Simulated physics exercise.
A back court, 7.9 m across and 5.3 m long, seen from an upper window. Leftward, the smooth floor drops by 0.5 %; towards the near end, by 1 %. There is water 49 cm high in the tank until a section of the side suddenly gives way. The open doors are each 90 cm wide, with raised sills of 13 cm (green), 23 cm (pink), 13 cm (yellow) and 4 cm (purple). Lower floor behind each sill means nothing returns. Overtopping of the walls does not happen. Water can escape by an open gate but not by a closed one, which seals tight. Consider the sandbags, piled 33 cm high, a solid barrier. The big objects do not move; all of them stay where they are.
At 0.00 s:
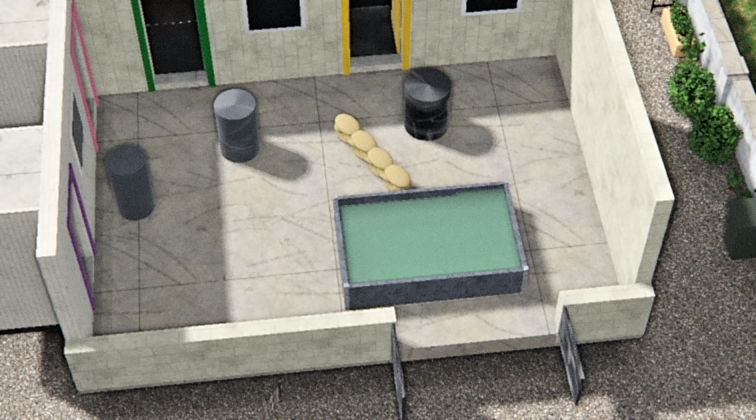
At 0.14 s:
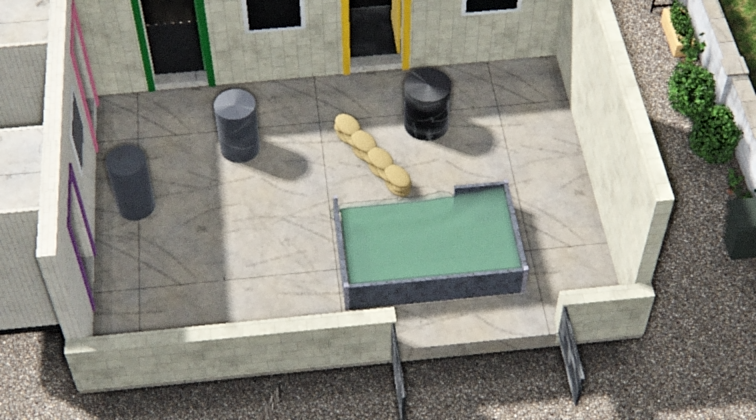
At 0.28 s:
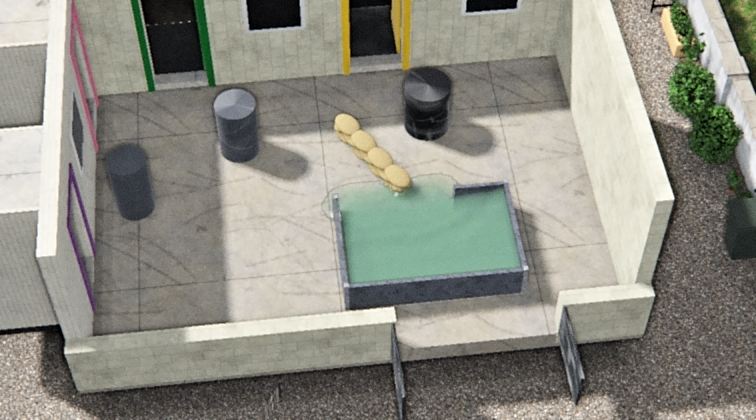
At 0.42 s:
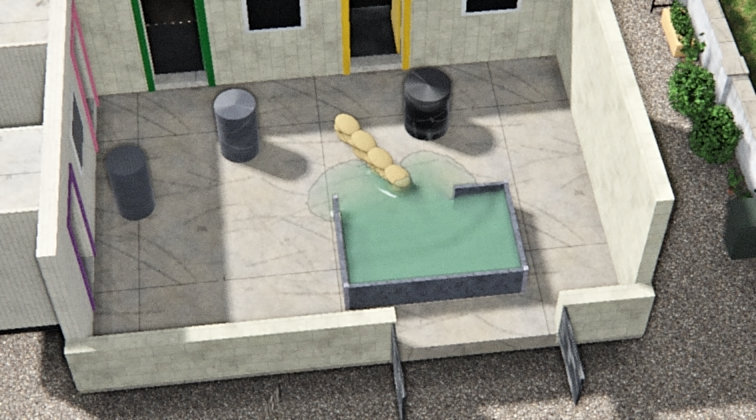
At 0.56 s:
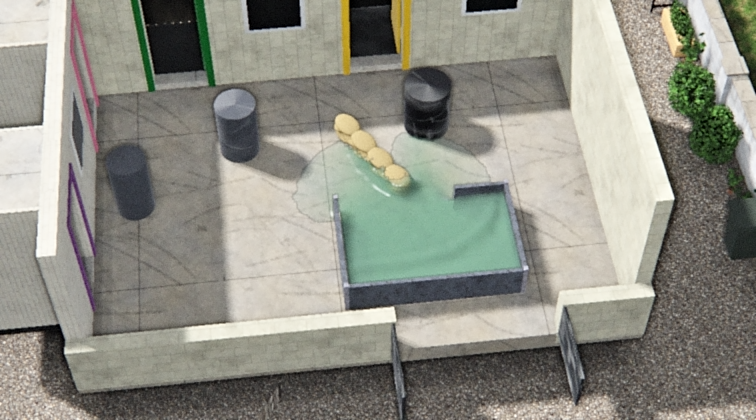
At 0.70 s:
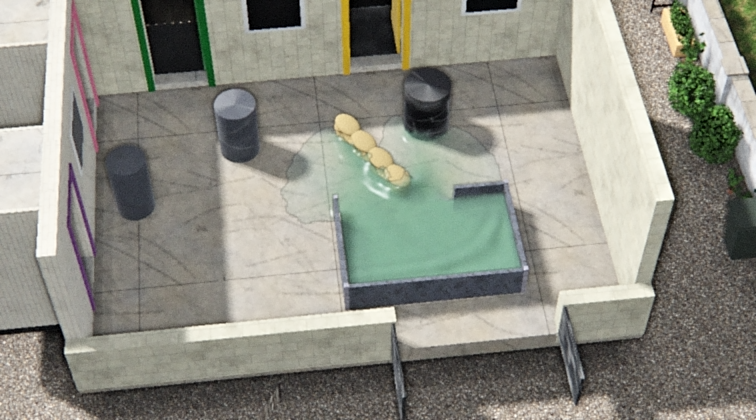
A walled back court with a pale, smooth floor is seen from an upper window, the view staying still. A grey tank of green water stands near the open gates, with a slanting row of tan sandbags behind it, three dark barrels further back, and green, yellow, pink and purple surrounds on the house and left wall. Most of the tank's far side disappears, and water pours out, spreads in a thin sheet to both sides and ripples around the sandbags.
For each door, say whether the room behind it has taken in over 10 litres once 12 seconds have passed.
The green door: Not over, the pink door: Not over, the yellow door: Not over, the purple door: Over.
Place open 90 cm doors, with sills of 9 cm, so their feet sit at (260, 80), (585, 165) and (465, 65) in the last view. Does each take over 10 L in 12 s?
More, less, less.
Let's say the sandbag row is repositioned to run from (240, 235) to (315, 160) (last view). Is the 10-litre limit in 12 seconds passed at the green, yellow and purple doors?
Then: Green not over, yellow above, purple below.
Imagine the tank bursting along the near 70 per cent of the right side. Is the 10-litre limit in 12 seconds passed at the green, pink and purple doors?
Then green would come out on the low side, pink on the low side and purple on the low side.
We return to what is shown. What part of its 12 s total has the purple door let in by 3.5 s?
Share: ~ 0 %.
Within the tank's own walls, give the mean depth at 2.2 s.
Average depth: About 24 cm.
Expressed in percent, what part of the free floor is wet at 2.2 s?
40 %.
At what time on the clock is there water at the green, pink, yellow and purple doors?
Times: Green 1.8 seconds, pink 2.6 seconds, yellow 1.3 seconds, purple 3.8 seconds.
After 1.4 s water covers 20 % of the floor and is deepest (34 cm) near (404, 199); green door not reached, pink door not reached, yellow door 1 cm at the sill, 0 L in, purple door not reached.
After 2.2 s water covers 40 % of the floor and is deepest (29 cm) near (247, 87); green door 11 cm at the sill, 0 L in, pink door not reached, yellow door 4 cm at the sill, 0 L in, purple door not reached.
After 3.5 s water covers 50 % of the floor and is deepest (18 cm) near (97, 166); green door 9 cm at the sill, 0 L in, pink door 16 cm at the sill, 0 L in, yellow door 6 cm at the sill, 0 L in, purple door not reached.
After 7.0 s water covers 80 % of the floor and is deepest (14 cm) near (93, 366); green door 6 cm at the sill, 0 L in, pink door 9 cm at the sill, 0 L in, yellow door 7 cm at the sill, 0 L in, purple door 3 cm at the sill, 3 L in.
After 12.0 s water covers 95 % of the floor and is deepest (9 cm) near (93, 366); green door 3 cm at the sill, 0 L in, pink door 7 cm at the sill, 0 L in, yellow door 3 cm at the sill, 0 L in, purple door 8 cm at the sill, 22 L in.
